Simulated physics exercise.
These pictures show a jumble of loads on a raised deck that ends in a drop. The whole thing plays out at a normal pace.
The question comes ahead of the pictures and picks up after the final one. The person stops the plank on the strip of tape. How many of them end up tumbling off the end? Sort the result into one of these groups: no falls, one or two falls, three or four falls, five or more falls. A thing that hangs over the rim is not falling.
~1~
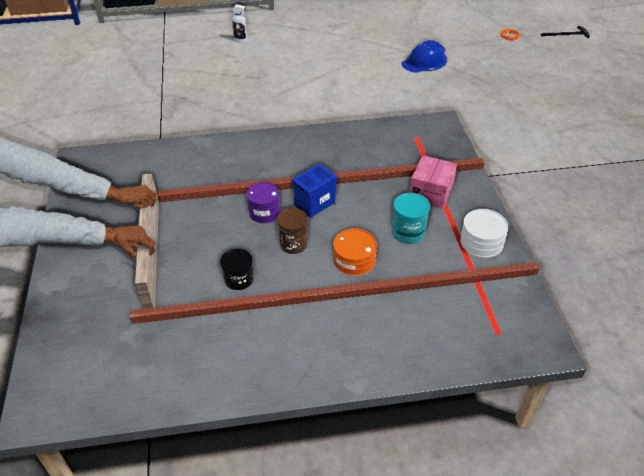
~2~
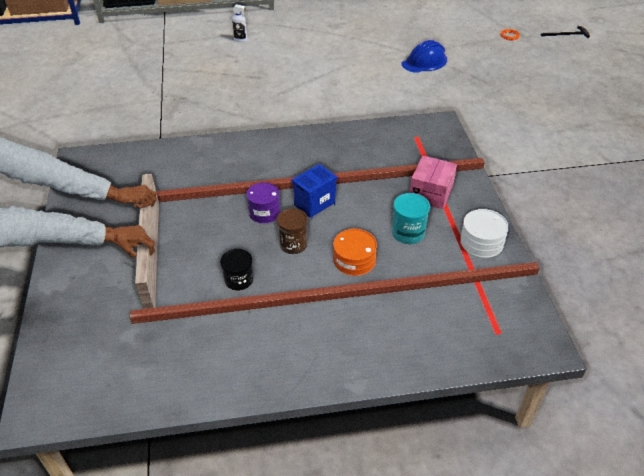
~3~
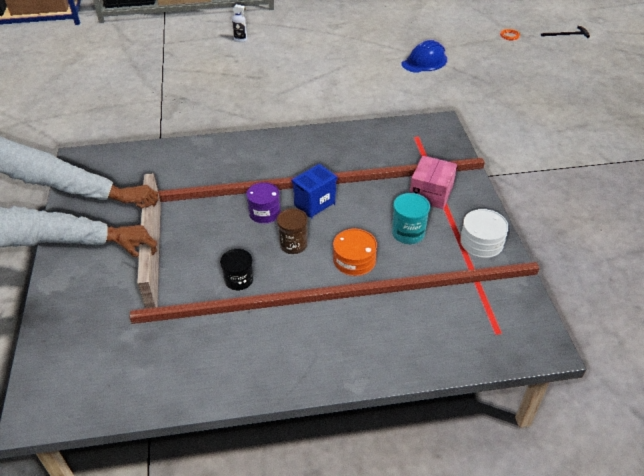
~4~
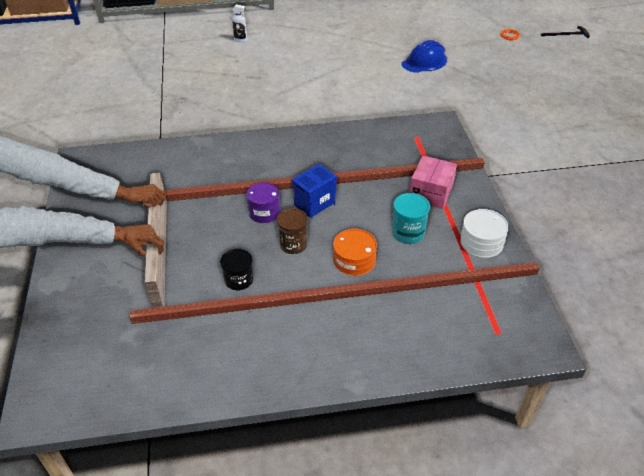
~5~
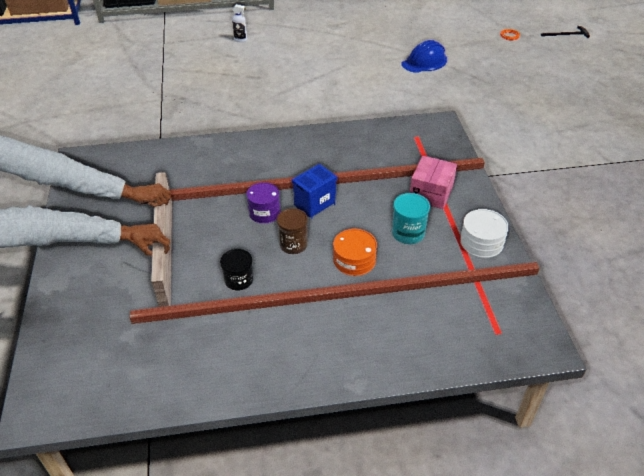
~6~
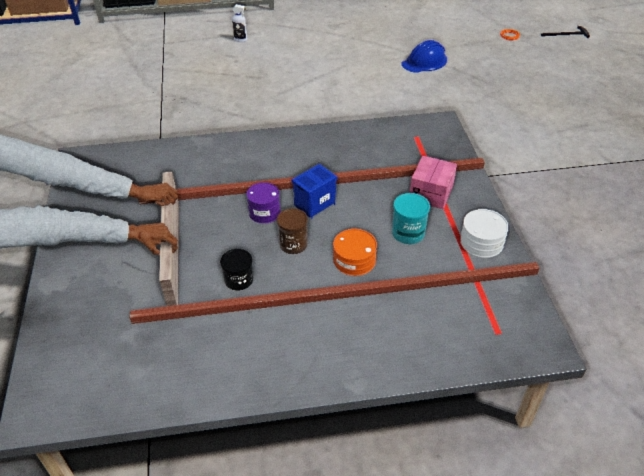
One or two falls.
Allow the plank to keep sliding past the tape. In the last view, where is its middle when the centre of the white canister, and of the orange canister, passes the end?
The middle is at (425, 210) when it's the white canister, and at (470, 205) when it's the orange canister.
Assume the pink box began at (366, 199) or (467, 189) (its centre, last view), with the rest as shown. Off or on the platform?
Taking the two places in order, it is safe and then ends up down.
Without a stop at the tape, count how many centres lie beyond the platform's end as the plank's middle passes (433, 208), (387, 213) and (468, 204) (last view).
1, 0 and 4.
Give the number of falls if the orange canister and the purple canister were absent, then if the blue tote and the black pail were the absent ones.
Count: 0 (first case); 1 (second).
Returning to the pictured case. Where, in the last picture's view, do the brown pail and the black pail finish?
The brown pail ends at (469, 212) and the black pail at (485, 252).
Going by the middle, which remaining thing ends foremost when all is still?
That's the blue tote.
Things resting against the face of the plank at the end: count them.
3 in contact.
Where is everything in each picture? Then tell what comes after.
The first picture shows white canister (484, 233); pink box (433, 182); turquoise pail (410, 219); plank (148, 239); tape (452, 221).
The second picture shows pink box (433, 182); orange canister (355, 252).
The third picture shows turquoise pail (410, 219); plank (150, 239).
The fourth picture shows white canister (484, 233); black pail (238, 270).
The fifth picture shows pink box (433, 182); purple canister (264, 203).
The sixth picture shows white canister (484, 233); pink box (433, 182); turquoise pail (410, 219); plank (170, 237); tape (452, 221).
Early on, none off yet; white canister at rest near (484, 233); pink box at rest near (433, 182); turquoise pail at rest near (410, 219).
Finally, the number that fall off is one or two; lost, pink box and white canister.
